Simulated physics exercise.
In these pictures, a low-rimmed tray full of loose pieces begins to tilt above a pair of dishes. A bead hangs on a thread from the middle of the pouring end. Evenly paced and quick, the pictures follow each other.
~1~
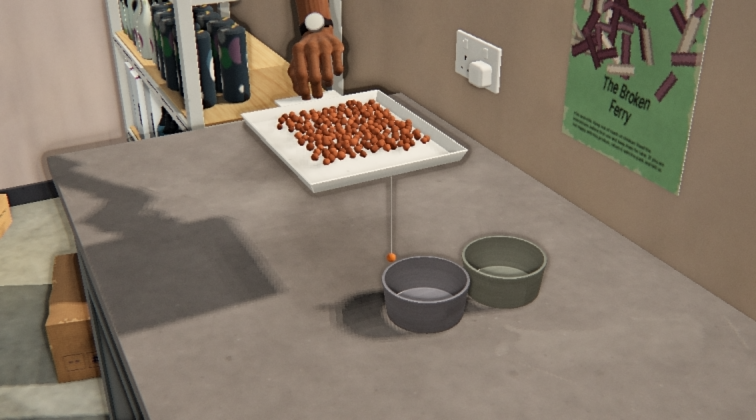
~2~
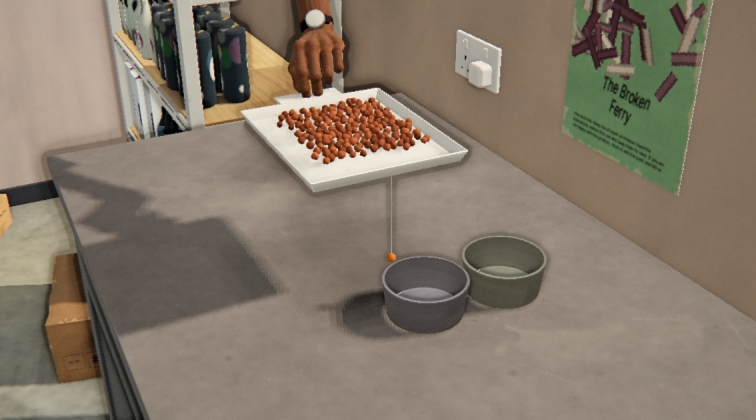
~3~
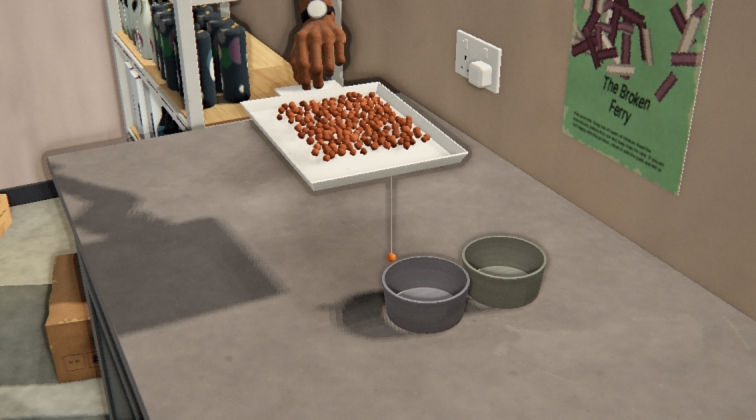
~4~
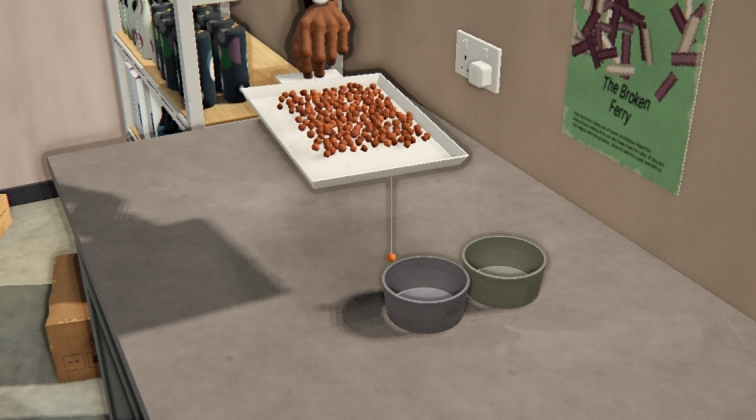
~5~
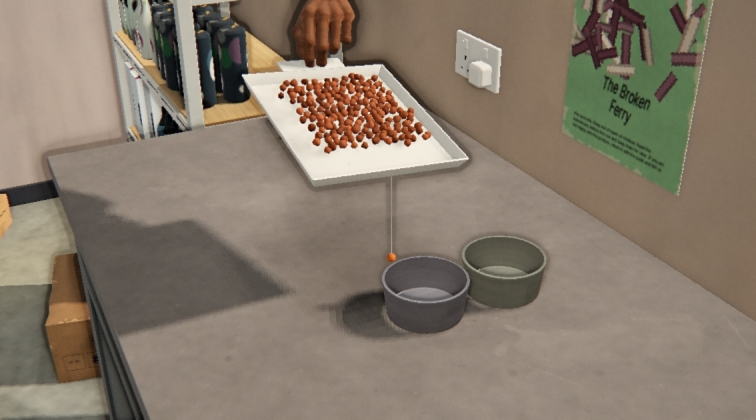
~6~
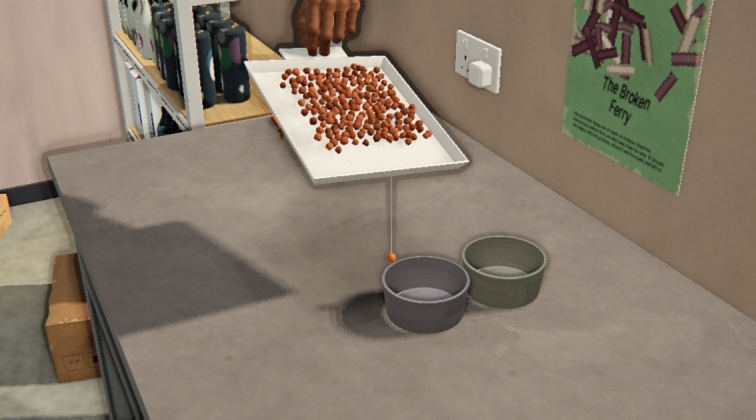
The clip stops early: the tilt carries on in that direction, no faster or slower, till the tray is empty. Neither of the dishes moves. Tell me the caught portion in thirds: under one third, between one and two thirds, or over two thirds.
The dishes collect upwards of two thirds of the load.
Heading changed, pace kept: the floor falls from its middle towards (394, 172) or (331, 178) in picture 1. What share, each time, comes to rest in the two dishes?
In turn, 60 percent and then 0 percent.
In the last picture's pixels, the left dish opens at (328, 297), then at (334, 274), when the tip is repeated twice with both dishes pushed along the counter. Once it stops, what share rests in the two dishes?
I'd expect some 40 percent, and then some 30 percent.
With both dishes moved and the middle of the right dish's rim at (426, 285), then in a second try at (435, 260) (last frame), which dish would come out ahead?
Try one: The rightmost one; try two: The rightmost one.
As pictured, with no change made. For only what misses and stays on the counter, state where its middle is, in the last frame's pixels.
Approximate centre, last frame: (444, 277).
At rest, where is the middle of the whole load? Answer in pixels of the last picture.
Centre at rest, last view: Approx. (449, 293).
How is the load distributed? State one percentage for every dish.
Left dish: 50 per cent; right dish: 30 per cent.
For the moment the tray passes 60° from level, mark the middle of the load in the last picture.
Somewhere around pixel (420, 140) in the last picture.
Soon after the last picture, tray tipped steeply; nearly all on the tray; a stray few in the left dish; a stray few in the right dish; a small part in the air.
A little later, tray tipped right over; about a third on the tray; about a quarter in the left dish; a small part in the right dish; a small part outside both; about a quarter in the air.
Later still, tray tipped past a quarter turn; about half in the left dish; about a third in the right dish; about a quarter outside both.
At rest, tray tipped past a quarter turn; about half in the left dish; about a third in the right dish; about a quarter outside both.
